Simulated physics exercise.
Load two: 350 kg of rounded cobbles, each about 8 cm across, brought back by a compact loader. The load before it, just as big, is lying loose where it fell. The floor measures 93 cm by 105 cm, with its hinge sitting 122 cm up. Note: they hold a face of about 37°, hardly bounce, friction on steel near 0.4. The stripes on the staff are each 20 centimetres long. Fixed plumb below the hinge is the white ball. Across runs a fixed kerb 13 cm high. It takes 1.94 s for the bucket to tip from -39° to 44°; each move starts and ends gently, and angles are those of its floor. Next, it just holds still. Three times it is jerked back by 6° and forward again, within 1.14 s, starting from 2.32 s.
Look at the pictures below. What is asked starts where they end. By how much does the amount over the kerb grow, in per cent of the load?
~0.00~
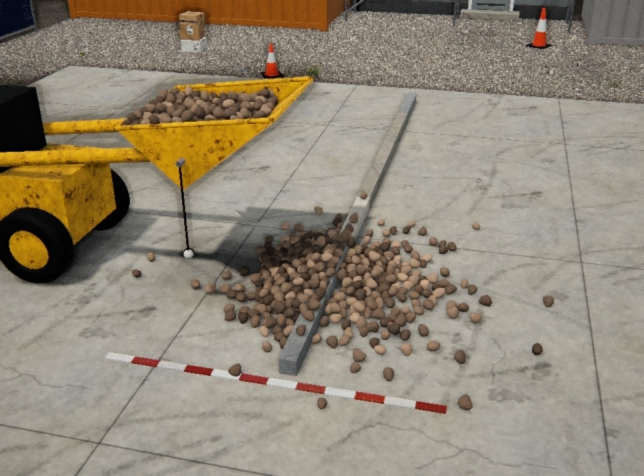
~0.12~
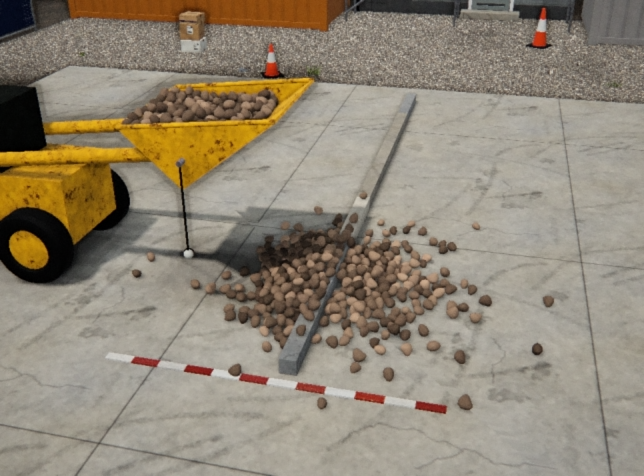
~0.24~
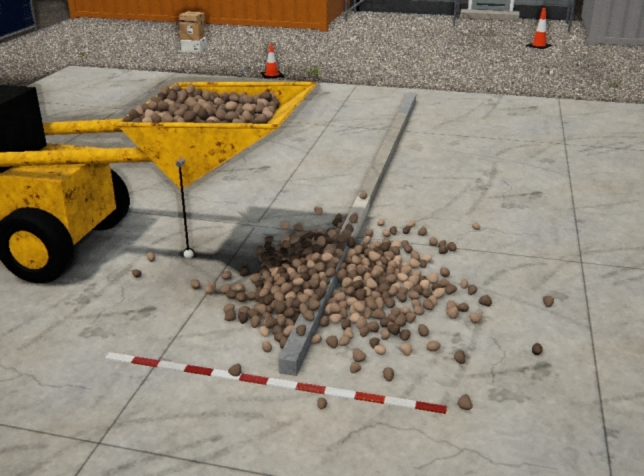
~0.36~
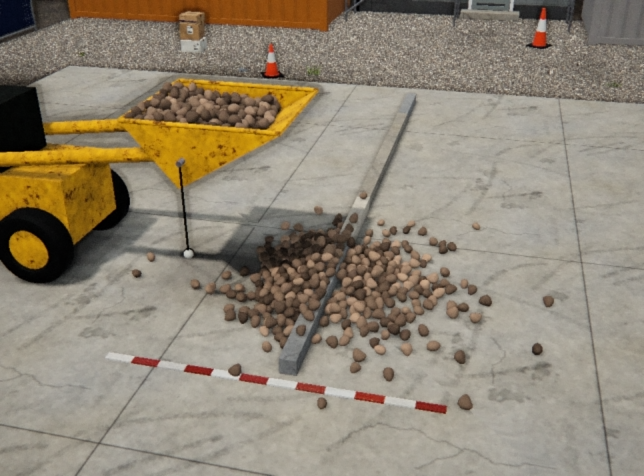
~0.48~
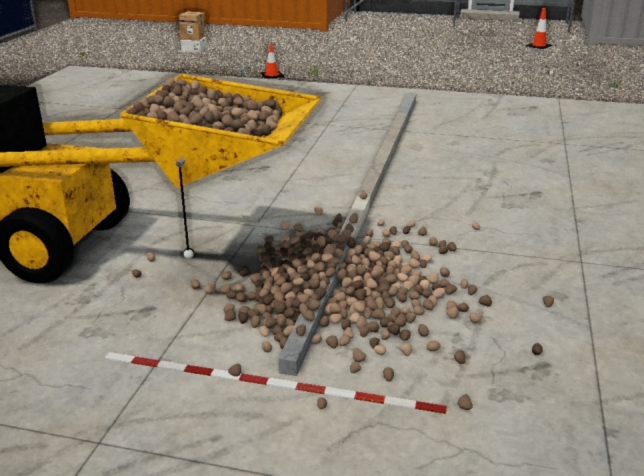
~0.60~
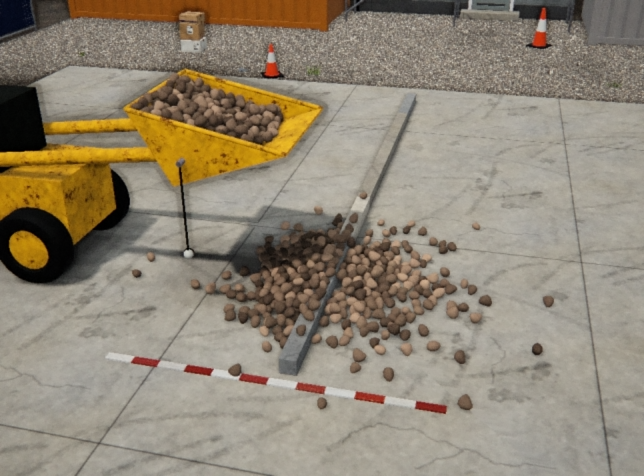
About 38 per cent.
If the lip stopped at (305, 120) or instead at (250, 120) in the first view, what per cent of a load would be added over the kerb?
Case one about 70 %, case two about 10 %.
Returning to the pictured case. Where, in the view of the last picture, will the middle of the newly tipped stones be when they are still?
Their middle is at about (311, 268).
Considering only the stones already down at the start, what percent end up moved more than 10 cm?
Roughly 15 % of them.
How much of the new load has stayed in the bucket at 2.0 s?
Still inside: Some 15 %.
After 1.5 s the floor is at 31°; in per cent of one load, 97 in the bucket, 61 on this side of the kerb, 42 over the kerb; the foremost stones are at (490, 312).
After 2.0 s the floor is at 44°; in per cent of one load, 15 in the bucket, 127 on this side of the kerb, 59 over the kerb; the foremost stones are at (490, 312).
After 3.9 s the floor is at 44°; in per cent of one load, 0 in the bucket, 120 on this side of the kerb, 80 over the kerb; the foremost stones are at (492, 331).
After 6.5 s the floor is at 44°; in per cent of one load, 0 in the bucket, 120 on this side of the kerb, 80 over the kerb; the foremost stones are at (492, 331). Net gain over the kerb, 38.
